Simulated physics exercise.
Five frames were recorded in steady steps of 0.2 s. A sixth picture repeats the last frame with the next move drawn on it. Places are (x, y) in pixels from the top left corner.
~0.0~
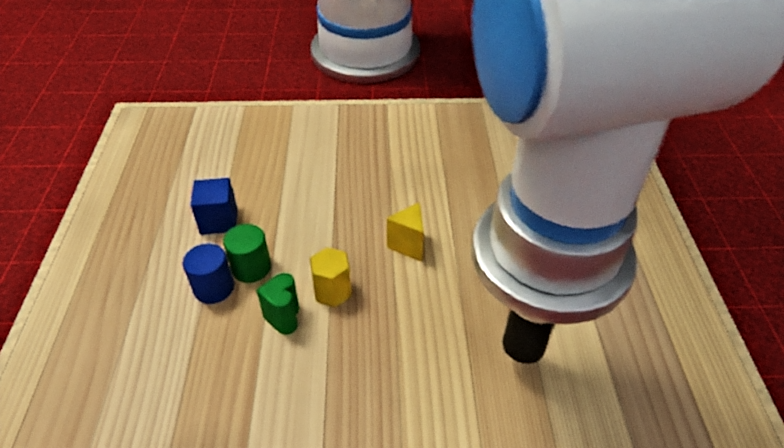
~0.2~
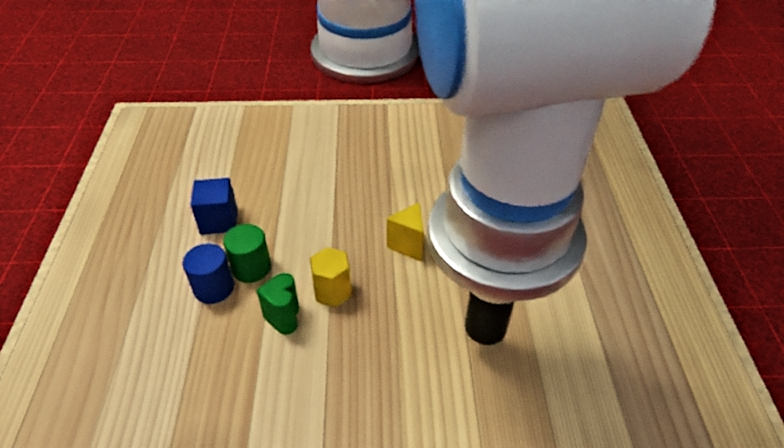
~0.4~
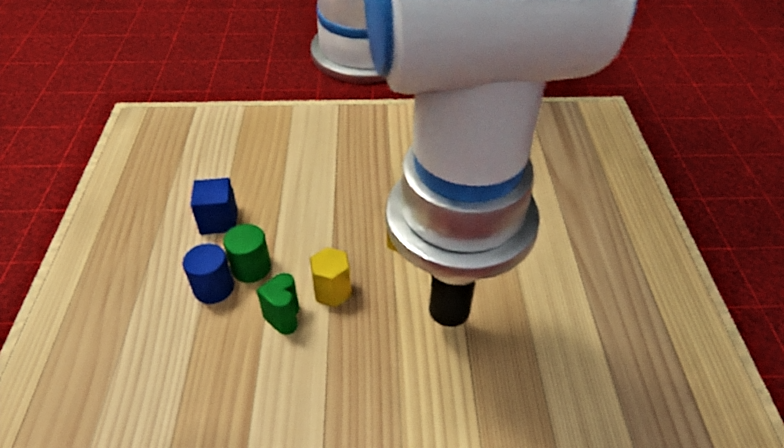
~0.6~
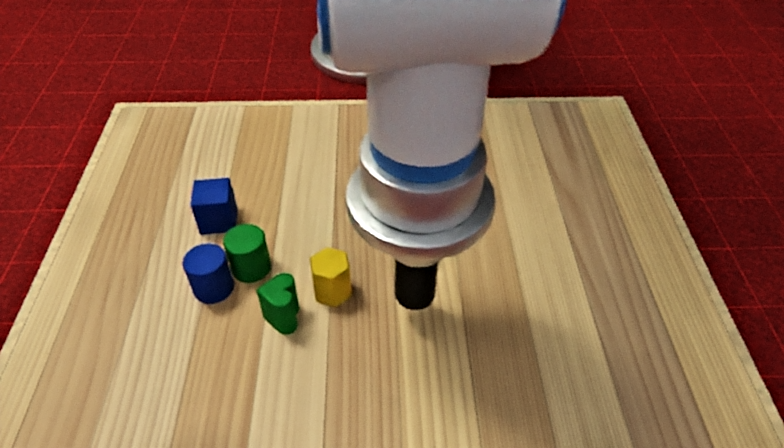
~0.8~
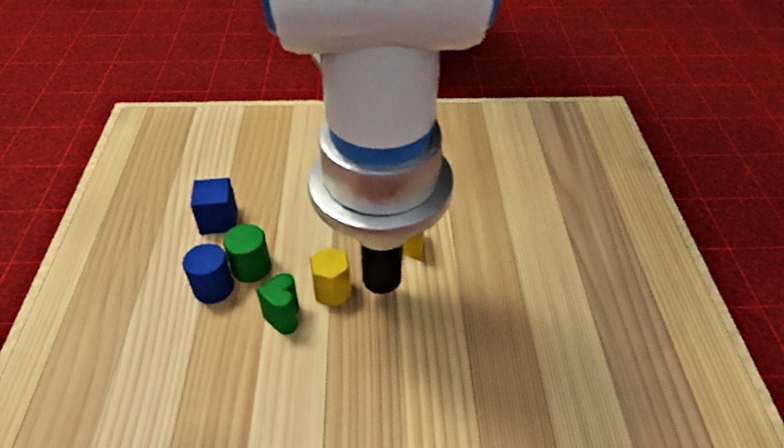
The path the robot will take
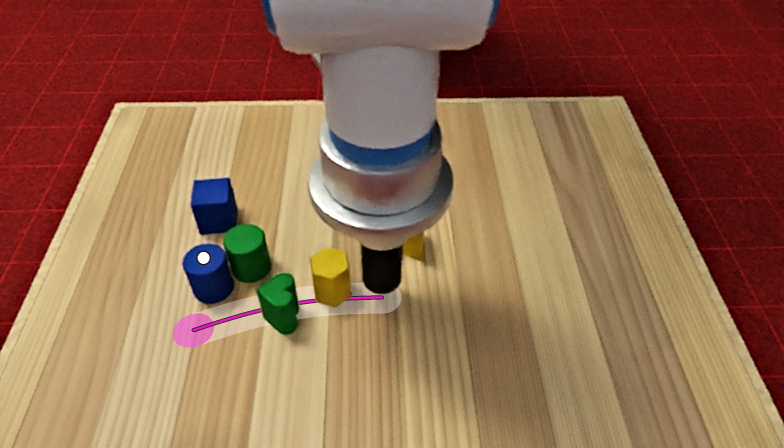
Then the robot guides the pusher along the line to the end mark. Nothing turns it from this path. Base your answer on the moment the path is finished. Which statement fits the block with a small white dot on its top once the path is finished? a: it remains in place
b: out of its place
It's a.
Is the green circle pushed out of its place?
That would be a yes.
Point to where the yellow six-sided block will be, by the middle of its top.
In the picture, it is at (257, 248).
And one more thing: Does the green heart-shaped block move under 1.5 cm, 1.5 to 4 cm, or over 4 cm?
Over 4 cm.
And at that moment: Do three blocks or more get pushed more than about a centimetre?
Yes
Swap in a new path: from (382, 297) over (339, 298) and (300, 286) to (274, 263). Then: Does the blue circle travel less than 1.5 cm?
I'd say yes.
The drawn path runs from (382, 297) through (289, 305) to (194, 330); the dot is on the blue circle.
The first path, step by step. One third of the way, pusher (316, 282); yellow six-sided block (286, 253), turned 50° clockwise.
Two thirds of the way, pusher (252, 293); green circle (233, 228); green heart-shaped block (232, 310), turned 75° anticlockwise; yellow six-sided block (257, 249).
At the end, pusher (186, 312); blue circle not moved; green circle (233, 228); green heart-shaped block (210, 323), turned 120° anticlockwise; yellow six-sided block (257, 248), turned 120° clockwise.
